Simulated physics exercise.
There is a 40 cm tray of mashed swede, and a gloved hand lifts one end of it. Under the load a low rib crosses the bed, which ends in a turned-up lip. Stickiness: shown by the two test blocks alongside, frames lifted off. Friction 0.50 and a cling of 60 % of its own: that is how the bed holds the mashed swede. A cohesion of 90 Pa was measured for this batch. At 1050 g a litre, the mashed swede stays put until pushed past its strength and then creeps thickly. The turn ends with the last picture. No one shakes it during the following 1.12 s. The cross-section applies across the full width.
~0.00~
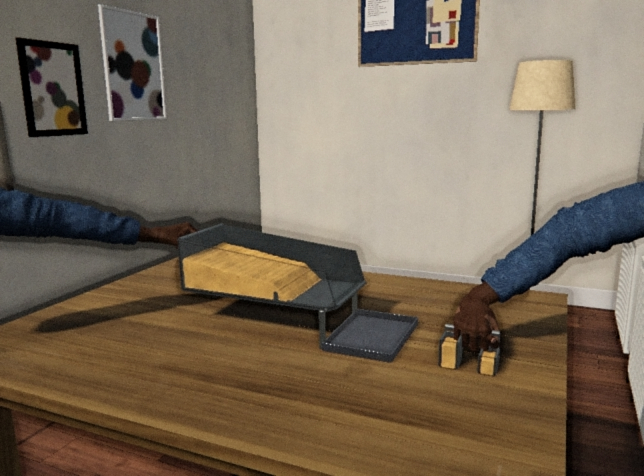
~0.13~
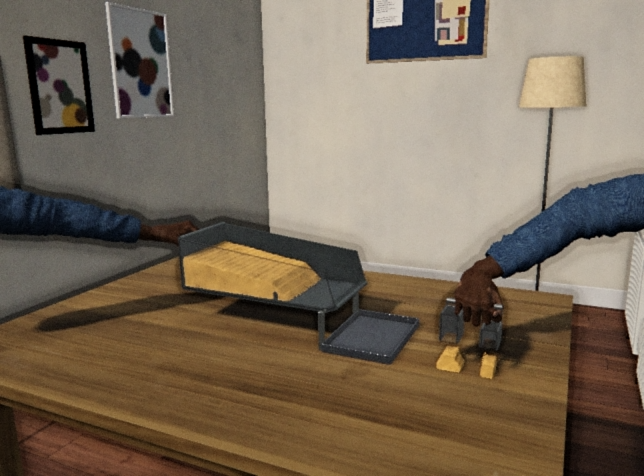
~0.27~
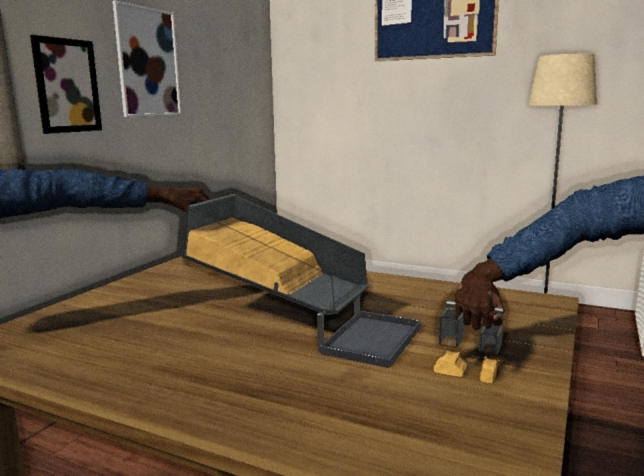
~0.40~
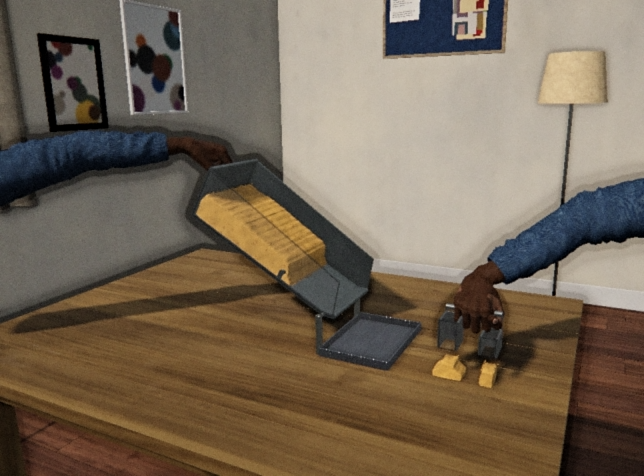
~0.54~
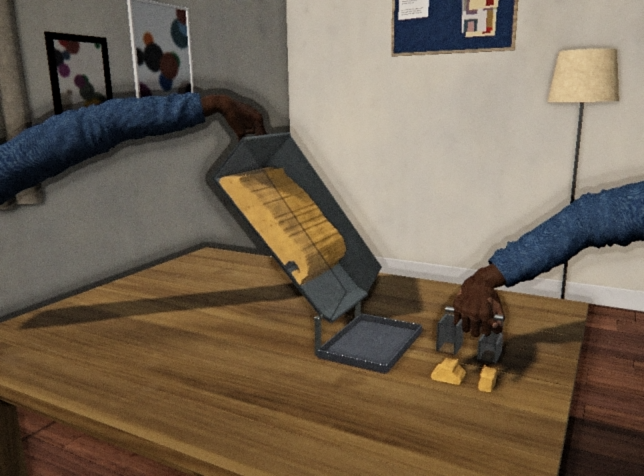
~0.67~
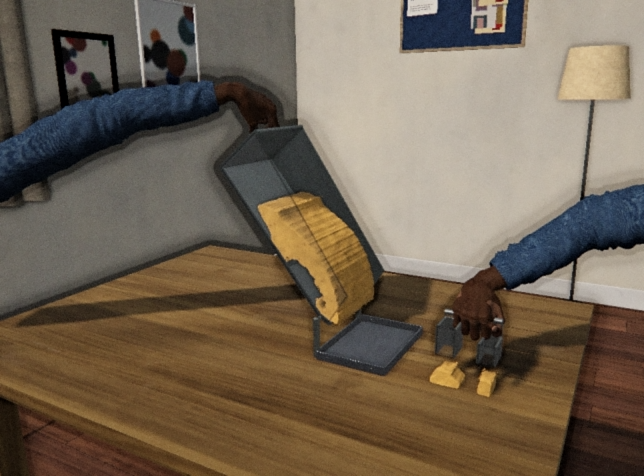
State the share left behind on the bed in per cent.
The share left behind on the bed is near 7 per cent.
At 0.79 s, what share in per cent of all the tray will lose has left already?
The value is close to 60 %.
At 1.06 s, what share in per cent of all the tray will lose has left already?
The figure comes out at some 100 percent.
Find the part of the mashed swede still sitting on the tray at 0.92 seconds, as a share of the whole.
Estimate: Near 10 in a hundred.
After 0.79 s, the tilt is 51 degrees and 42 % is on the bed.
After 0.92 s, the tilt is 51 degrees and 10 % is on the bed.
After 1.06 s, the tilt is 51 degrees and 7 % is on the bed.
After 1.19 s, the tilt is 51 degrees and 7 % is on the bed.
After 1.75 s, at the end, the tilt is 51 degrees and 7 % is on the bed.
